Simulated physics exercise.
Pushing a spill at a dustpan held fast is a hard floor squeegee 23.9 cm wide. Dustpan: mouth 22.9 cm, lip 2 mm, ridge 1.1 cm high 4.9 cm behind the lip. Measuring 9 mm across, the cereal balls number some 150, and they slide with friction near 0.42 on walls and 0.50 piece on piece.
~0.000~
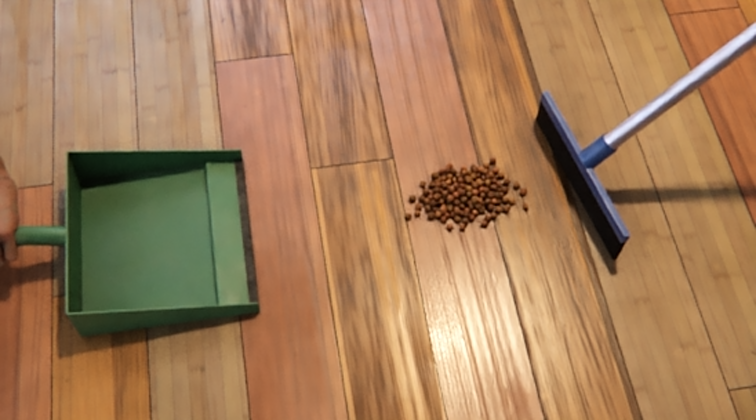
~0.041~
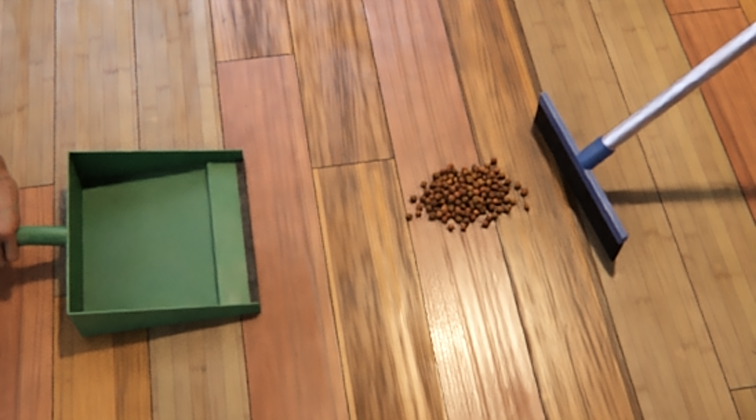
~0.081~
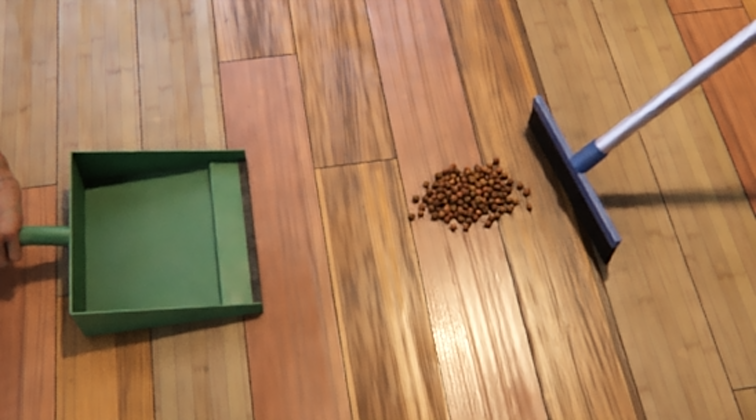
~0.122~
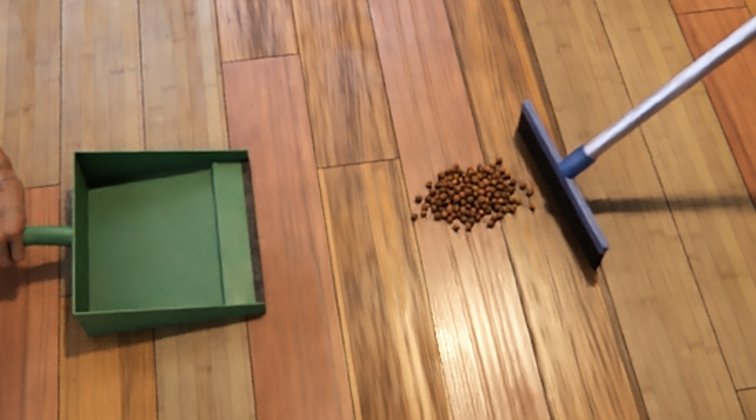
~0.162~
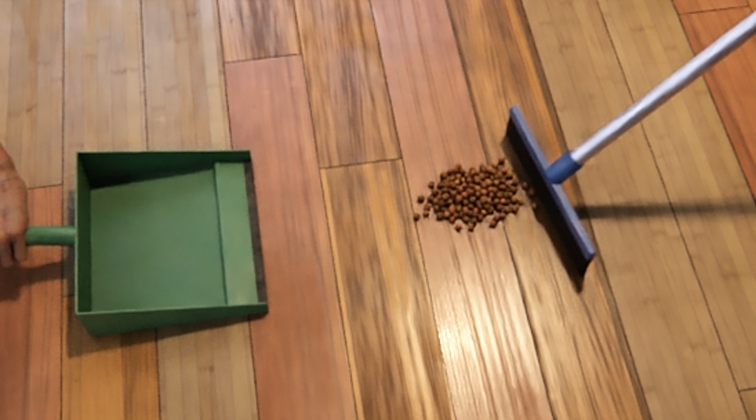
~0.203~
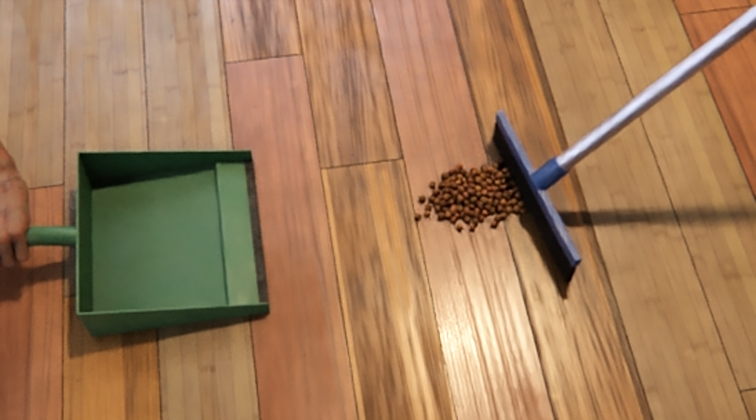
On a wooden plank floor, a blue squeegee on a metal pole slid left until its blade met the edge of a pile of small brown balls, while a hand held a green dustpan at left.
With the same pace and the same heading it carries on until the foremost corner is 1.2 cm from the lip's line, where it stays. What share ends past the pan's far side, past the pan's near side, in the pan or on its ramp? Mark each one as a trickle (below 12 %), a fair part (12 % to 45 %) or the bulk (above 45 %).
Far side: A trickle; near side: A fair part; pan: A fair part.
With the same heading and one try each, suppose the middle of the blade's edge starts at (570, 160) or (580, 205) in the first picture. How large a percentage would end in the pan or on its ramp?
About 25 and 30 per cent.
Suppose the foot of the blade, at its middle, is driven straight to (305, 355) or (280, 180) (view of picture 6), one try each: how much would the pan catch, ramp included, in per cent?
About 10 and 10 per cent.
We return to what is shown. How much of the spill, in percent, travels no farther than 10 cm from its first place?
I'd estimate roughly 0 per cent.
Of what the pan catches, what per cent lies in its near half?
Roughly 90 percent.
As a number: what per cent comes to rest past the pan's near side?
I'd put it near 15 percent.
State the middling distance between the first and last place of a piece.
About 32 cm.
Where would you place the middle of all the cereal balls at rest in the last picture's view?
Look around (268, 275) in the last picture.
Then, at 0.50 s, middle of the blade 20 cm from the lip; 0 % over the lip, far side 0 %, near side 0 %.
After 0.69 s, middle of the blade 10 cm from the lip; 0 % over the lip, far side 0 %, near side 5 %.
After 1.01 s, middle of the blade 4 cm from the lip; 35 % over the lip, far side 0 %, near side 15 %.
At rest (1.5 s), far side 0 %, near side 15 %, pan 35 %, in front of the lip or behind the blade 50 %.
